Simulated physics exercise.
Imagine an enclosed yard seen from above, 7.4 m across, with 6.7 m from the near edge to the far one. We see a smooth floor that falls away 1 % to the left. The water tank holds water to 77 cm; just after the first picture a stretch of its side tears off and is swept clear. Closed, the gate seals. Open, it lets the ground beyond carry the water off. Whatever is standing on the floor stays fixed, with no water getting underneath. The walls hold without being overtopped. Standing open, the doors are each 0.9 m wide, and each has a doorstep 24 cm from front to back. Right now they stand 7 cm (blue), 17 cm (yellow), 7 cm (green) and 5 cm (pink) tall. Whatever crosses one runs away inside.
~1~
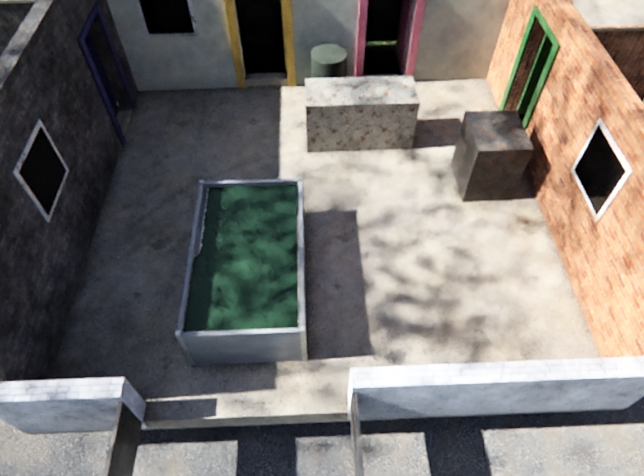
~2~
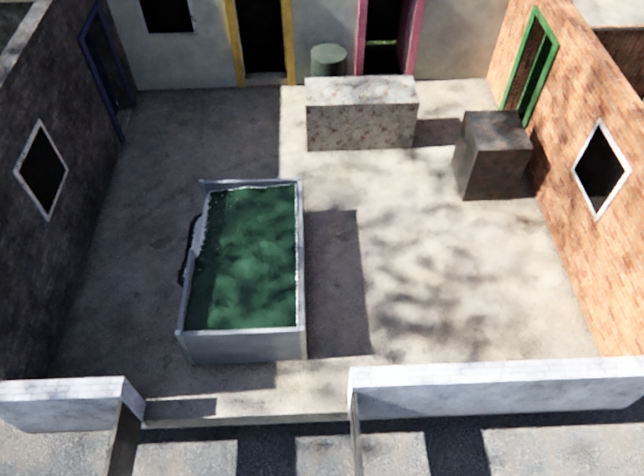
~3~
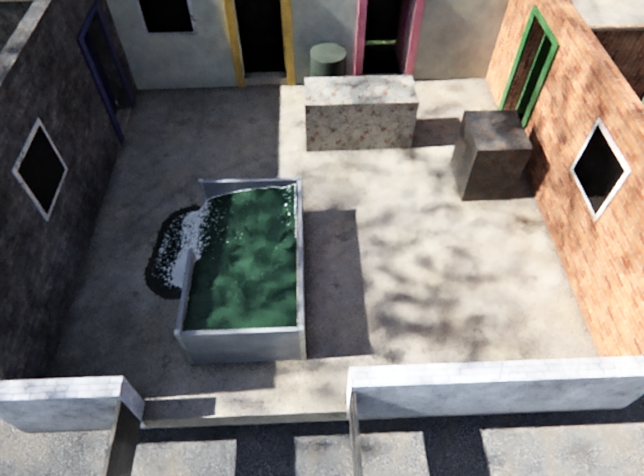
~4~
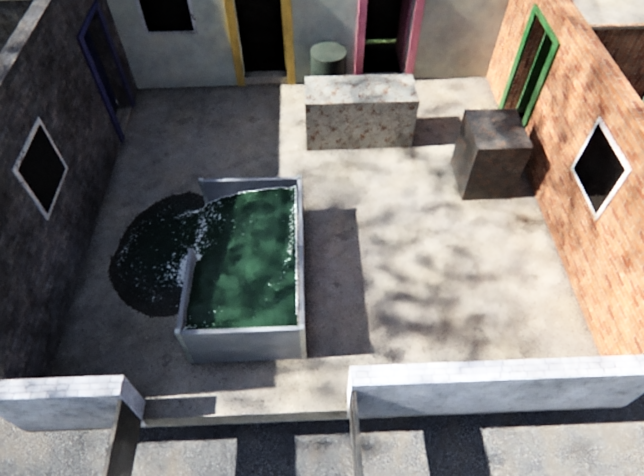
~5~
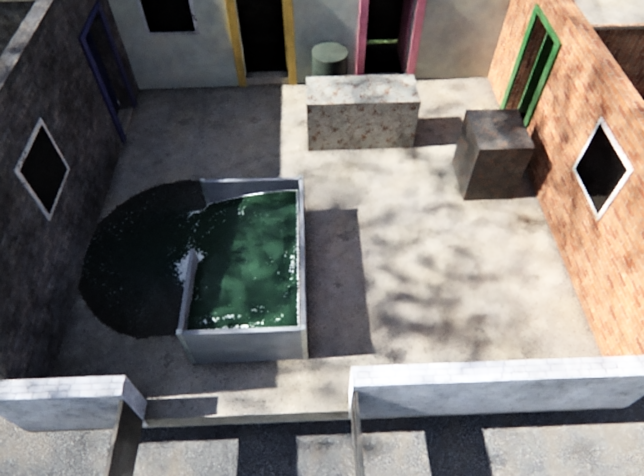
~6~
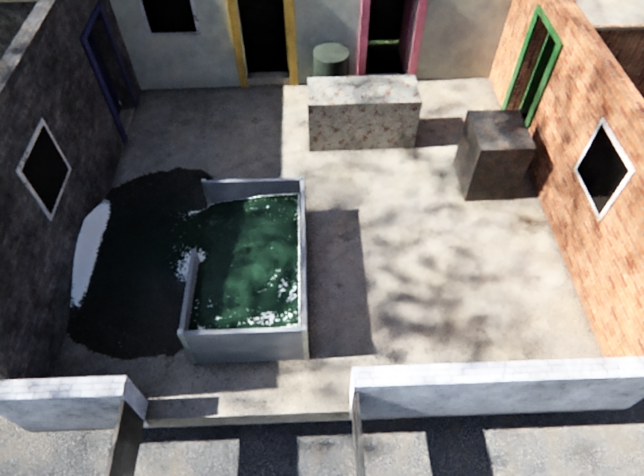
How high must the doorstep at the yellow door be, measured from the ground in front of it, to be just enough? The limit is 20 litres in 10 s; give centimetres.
About 9 cm.
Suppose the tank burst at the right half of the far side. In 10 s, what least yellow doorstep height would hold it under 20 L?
Then it needs around 26 cm.
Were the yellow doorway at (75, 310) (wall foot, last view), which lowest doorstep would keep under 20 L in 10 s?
Around 25 cm would do it.
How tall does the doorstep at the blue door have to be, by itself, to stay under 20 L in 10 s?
I'd raise blue to close to 13.0 cm.
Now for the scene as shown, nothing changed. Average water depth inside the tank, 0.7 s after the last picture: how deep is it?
About 46 centimetres.
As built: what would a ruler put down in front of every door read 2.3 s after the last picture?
Depth (cm): Blue 10 / yellow 8 / green 0 / pink 0.
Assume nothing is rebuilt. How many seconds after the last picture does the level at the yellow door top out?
Some 6.5 s, more or less.
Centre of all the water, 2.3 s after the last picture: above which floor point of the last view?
My guess is close to (182, 234).
Then, 0.7 s after the last picture water covers 15 % of the floor, deepest (50 cm) near (104, 247); it has not reached the yellow door.
Then, 2.3 s after the last picture water covers 35 % of the floor, deepest (34 cm) near (49, 391); 8 cm at the yellow door, 0 litres in over its 17 cm doorstep.
Then, 9.3 s after the last picture water covers 90 % of the floor, deepest (12 cm) near (93, 248); 10 cm at the yellow door, 0 litres in over its 17 cm doorstep.
At the yellow door as built, the water peaked near 13 cm, 6.3 s after the last picture.
With a doorstep of 7.5 cm, 36 litres would have come in within the 10 s; with 10 cm, 12 litres. So under 20 litres takes about 9 cm.
